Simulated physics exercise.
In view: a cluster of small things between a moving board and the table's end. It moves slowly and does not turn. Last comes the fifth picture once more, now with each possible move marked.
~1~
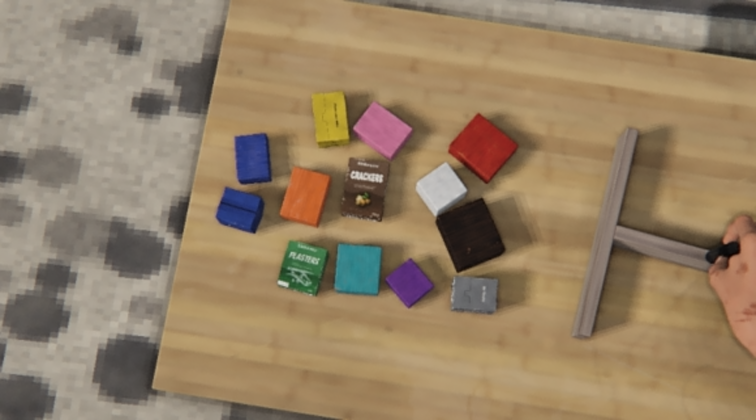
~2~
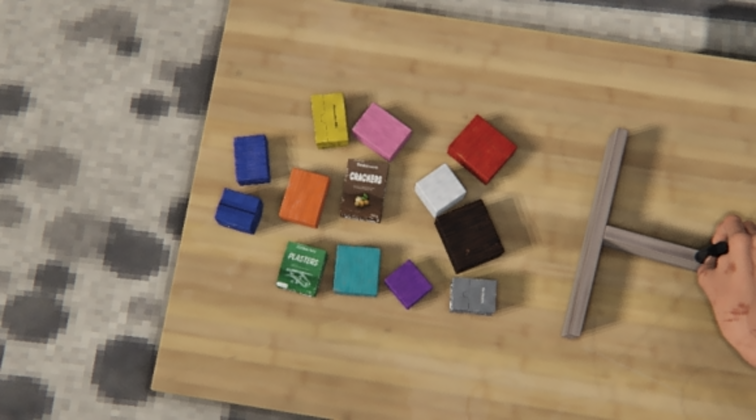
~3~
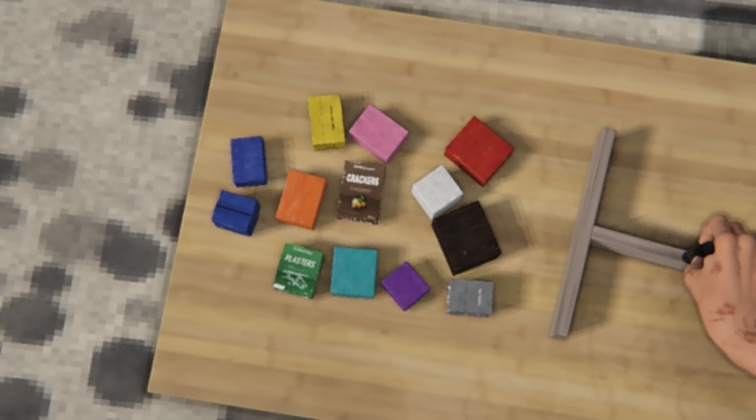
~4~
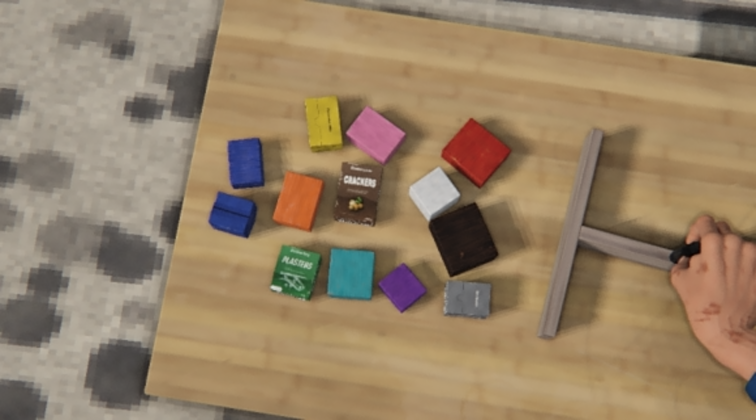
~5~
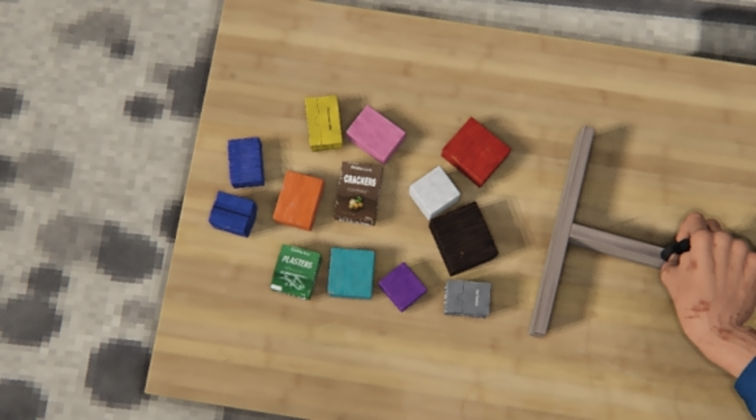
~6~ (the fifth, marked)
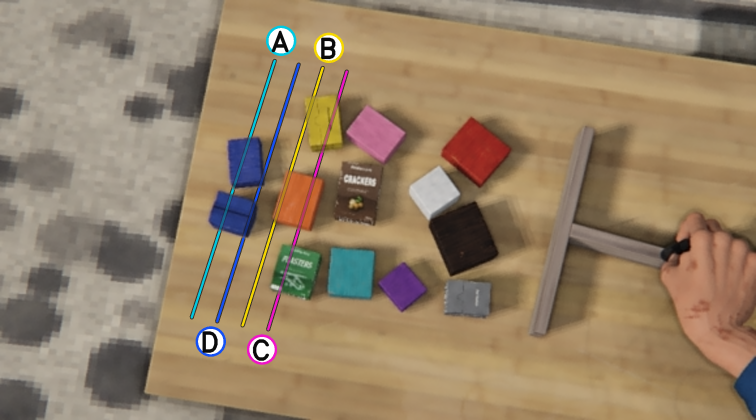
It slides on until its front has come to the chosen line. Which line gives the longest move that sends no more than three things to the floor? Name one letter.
It can go as far as C.
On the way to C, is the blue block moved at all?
Yes.
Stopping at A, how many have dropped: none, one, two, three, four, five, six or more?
In all, six or more.
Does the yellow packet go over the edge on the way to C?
No.
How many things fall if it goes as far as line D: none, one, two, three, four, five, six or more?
In all, six or more.
On the marked copy, A at (234, 185); B at (284, 193); C at (309, 196); D at (259, 189).
With C. Early on, board (474, 214); green box (290, 269); purple block (376, 287).
Further on, board (383, 200); green box (210, 259); blue box (219, 215).
At the end, board (311, 189); blue box over the edge; green box over the edge; three fallen.
As for the rest, A drops nine; B drops six; D drops six.
